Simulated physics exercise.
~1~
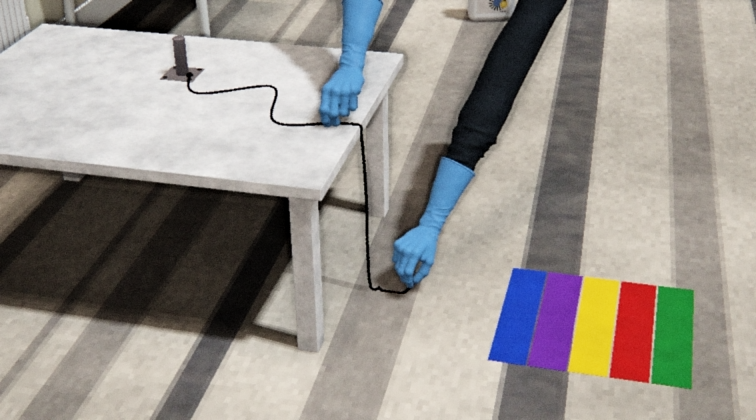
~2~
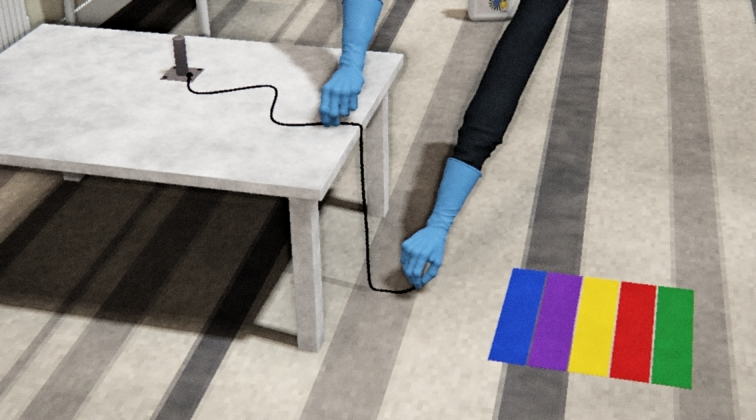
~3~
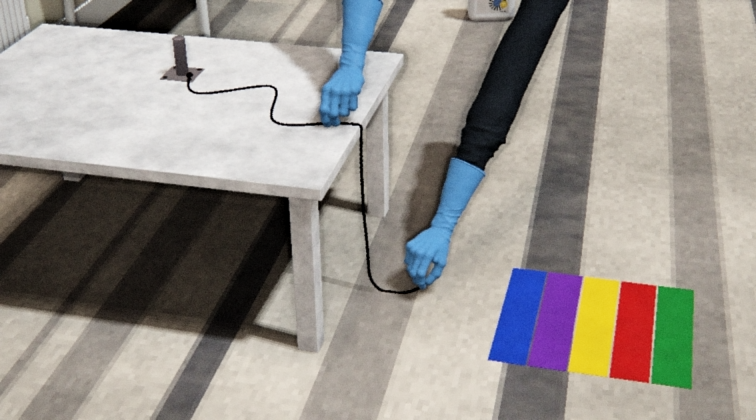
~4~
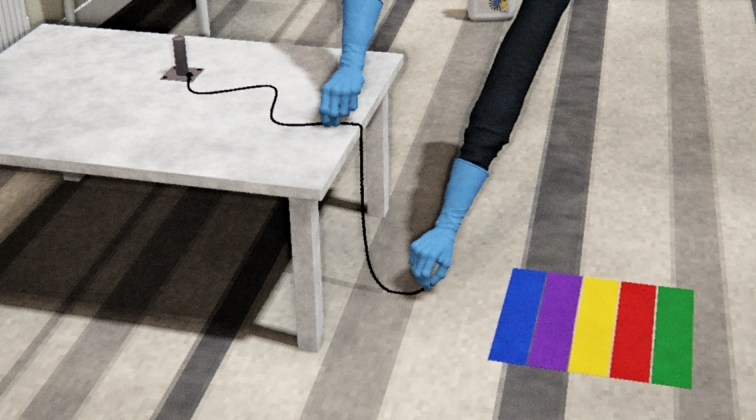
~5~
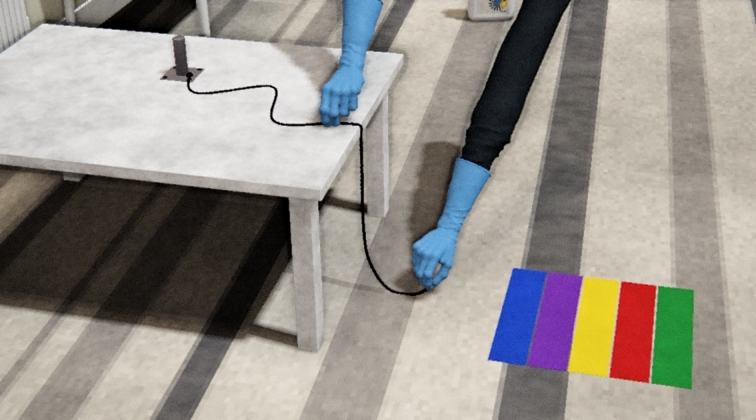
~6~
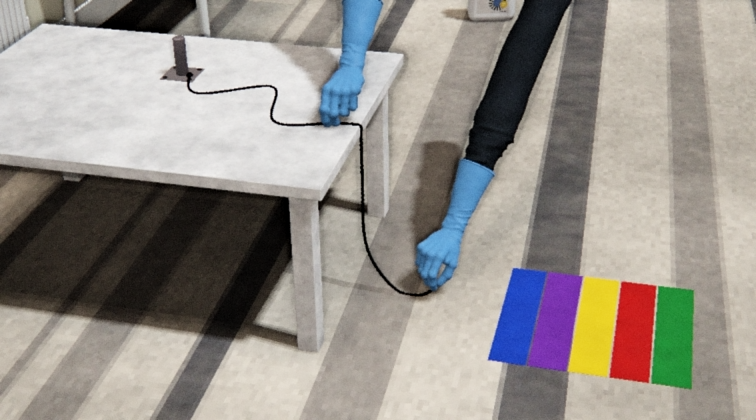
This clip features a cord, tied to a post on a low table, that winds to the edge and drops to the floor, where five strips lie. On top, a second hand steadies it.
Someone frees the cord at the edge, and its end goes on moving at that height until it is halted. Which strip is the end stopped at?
Stopped at red.
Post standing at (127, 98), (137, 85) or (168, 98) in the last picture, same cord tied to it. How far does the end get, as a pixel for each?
Going through the tries, you get (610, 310), then (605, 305), then (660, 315).
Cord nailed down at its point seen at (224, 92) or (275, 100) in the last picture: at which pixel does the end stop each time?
The two answers, in sequence: (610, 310) and (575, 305).
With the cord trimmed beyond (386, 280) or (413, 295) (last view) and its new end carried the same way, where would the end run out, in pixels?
Case by case it comes to about (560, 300) and then about (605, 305).
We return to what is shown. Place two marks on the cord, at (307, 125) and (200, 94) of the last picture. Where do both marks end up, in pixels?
First point (393, 143), second point (232, 85).
Early on, end near (573, 303); over purple.
Midway, end near (616, 308); over yellow.
At the end of the slack, end near (640, 312); over red. It gets as far as the red strip.
